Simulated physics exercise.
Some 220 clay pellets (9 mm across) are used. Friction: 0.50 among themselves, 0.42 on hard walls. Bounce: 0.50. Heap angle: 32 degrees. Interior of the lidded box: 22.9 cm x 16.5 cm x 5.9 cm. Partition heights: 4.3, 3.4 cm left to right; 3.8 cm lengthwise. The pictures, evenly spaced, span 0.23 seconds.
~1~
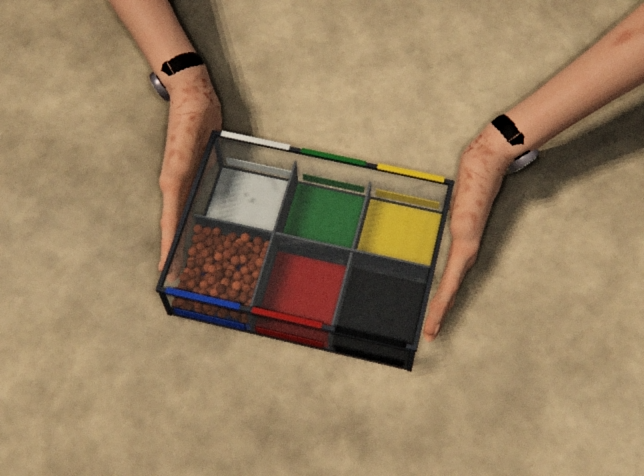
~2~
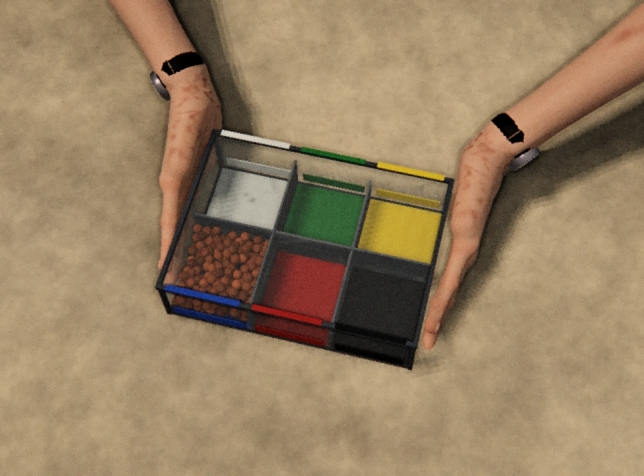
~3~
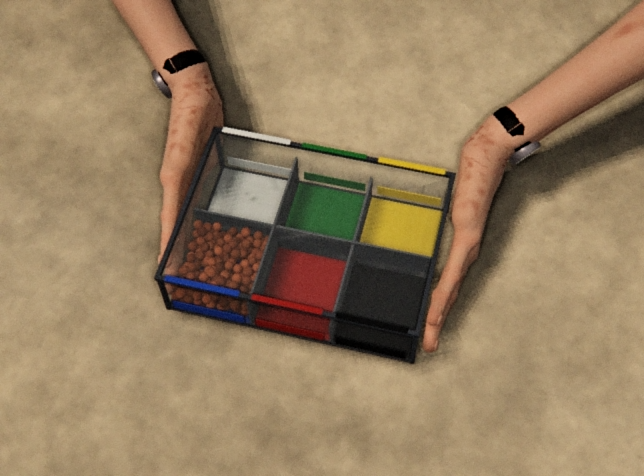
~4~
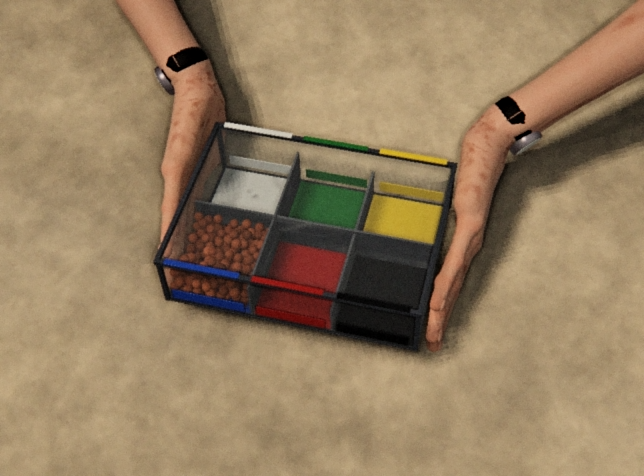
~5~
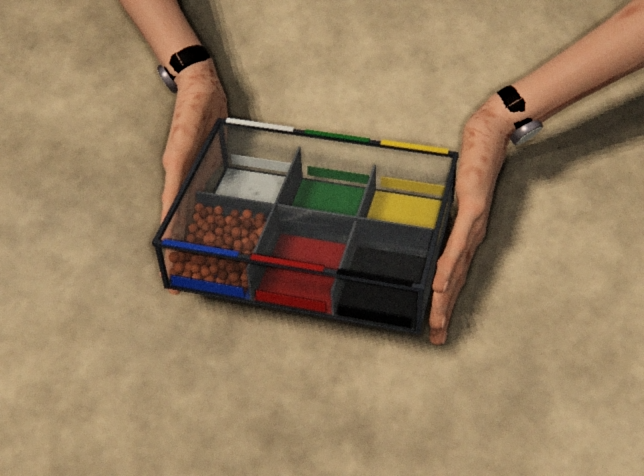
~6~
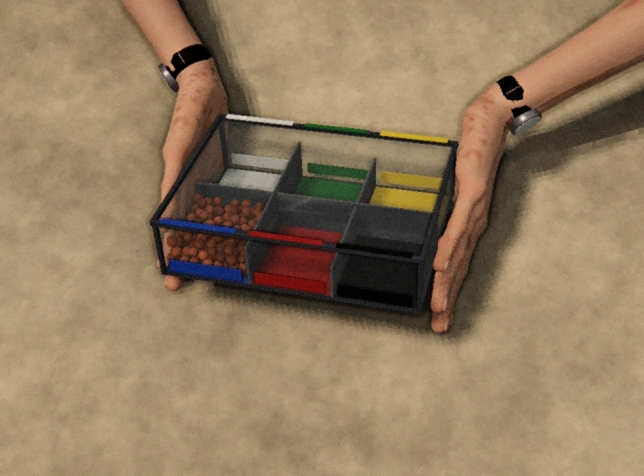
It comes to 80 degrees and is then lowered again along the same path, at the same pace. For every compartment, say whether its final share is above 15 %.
Red compartment: Does not qualify; blue compartment: Qualifies; green compartment: Does not qualify; yellow compartment: Does not qualify; white compartment: Qualifies; black compartment: Does not qualify.
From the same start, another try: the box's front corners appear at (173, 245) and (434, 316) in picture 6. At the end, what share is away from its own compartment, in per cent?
In that case about 35 percent.
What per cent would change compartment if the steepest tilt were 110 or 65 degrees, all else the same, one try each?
Roughly 60 percent, then roughly 25 percent.
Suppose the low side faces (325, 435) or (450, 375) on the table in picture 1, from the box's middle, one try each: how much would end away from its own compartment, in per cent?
That would be close to 5 per cent, then close to 10 per cent.
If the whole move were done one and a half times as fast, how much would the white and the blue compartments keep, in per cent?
White 35 %, blue 65 %.
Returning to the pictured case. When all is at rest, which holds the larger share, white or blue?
I'd say the blue side has more in it.
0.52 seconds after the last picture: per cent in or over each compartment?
Red = 0, blue = 85, green = 0, yellow = 0, white = 15, black = 0 (per cent).
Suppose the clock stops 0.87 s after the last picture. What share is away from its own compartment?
It comes to some 35 per cent.
Then, 0.52 s after the last picture, tilt 78 degrees; blue 85 %, white 15 %.
Then, 0.87 s after the last picture, tilt 31 degrees; blue 65 %, white 35 %.
Then, 1.30 s after the last picture, tilt 0 degrees; blue 65 %, white 35 %.
In the end, red 0 %, blue 65 %, green 0 %, yellow 0 %, white 35 %, black 0 %.
